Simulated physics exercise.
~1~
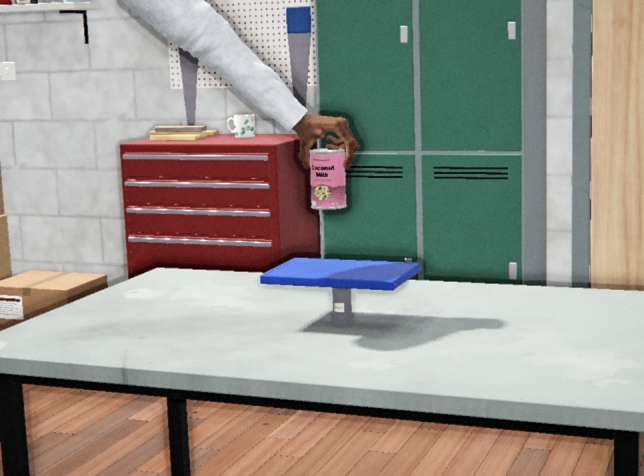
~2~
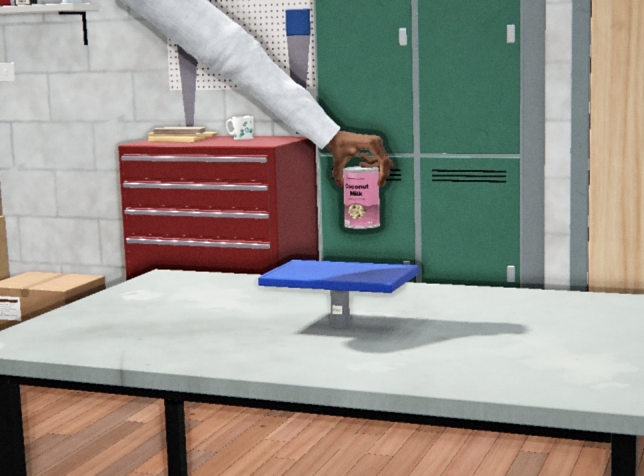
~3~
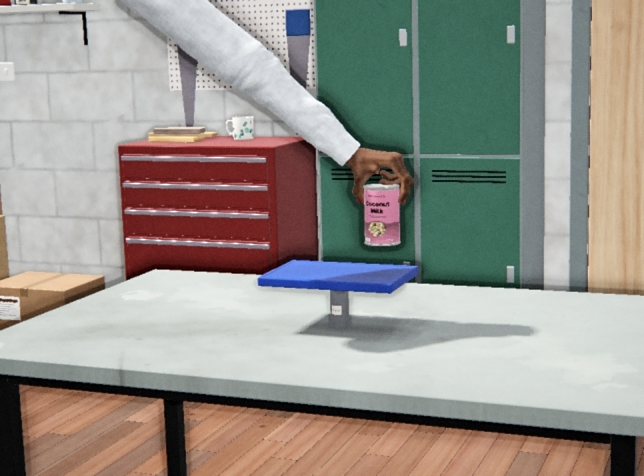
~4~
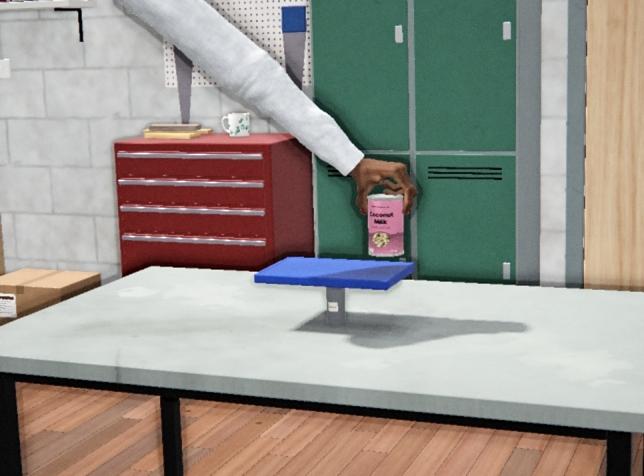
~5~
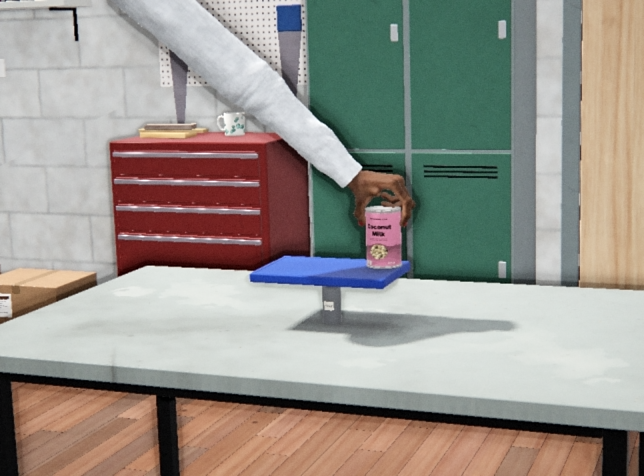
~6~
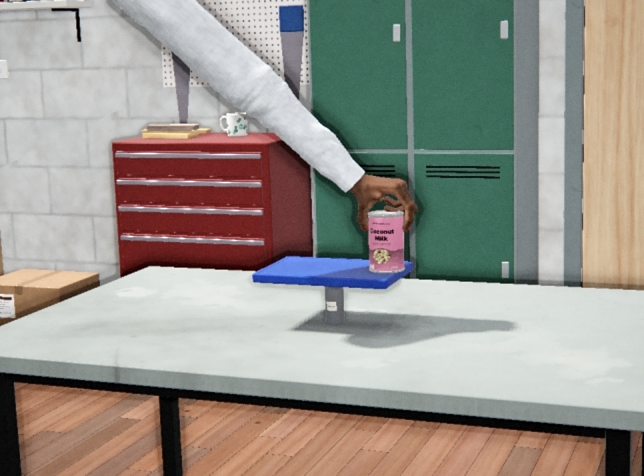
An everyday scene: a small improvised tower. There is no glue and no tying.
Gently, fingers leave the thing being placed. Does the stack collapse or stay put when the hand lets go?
Comes down.
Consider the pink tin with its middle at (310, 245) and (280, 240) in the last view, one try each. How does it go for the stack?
Trial 1: Falls over. Trial 2: Falls over.
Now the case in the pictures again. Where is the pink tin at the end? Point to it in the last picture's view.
Roughly at pixel (429, 312).
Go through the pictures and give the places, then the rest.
Still above its spot; pink tin (328, 179); blue lid (341, 273), in the first frame.
Still above its spot; pink tin (361, 197); blue lid (339, 276), in the second frame.
Still above its spot; pink tin (382, 214); blue lid (339, 276), in the third frame.
Still above its spot; pink tin (386, 225); blue lid (335, 273), in the fourth frame.
Still above its spot; pink tin (384, 237); blue lid (331, 272), in the fifth frame.
In place under the hand; pink tin (386, 241); blue lid (334, 272), in the sixth frame.
Then, 0.20 s later than the last frame, pink tin now fallen; blue lid tilted by 19°.
Then, 0.30 s later than the last frame, blue lid tilted by 52°.
Then, 0.60 s later than the last frame, blue lid tilted by 28°.
When it is over, fallen, pink tin; left askew, blue lid; grey shaker as before. End places, in pixels of the last picture, pink tin near (429, 312). The stack gives way.
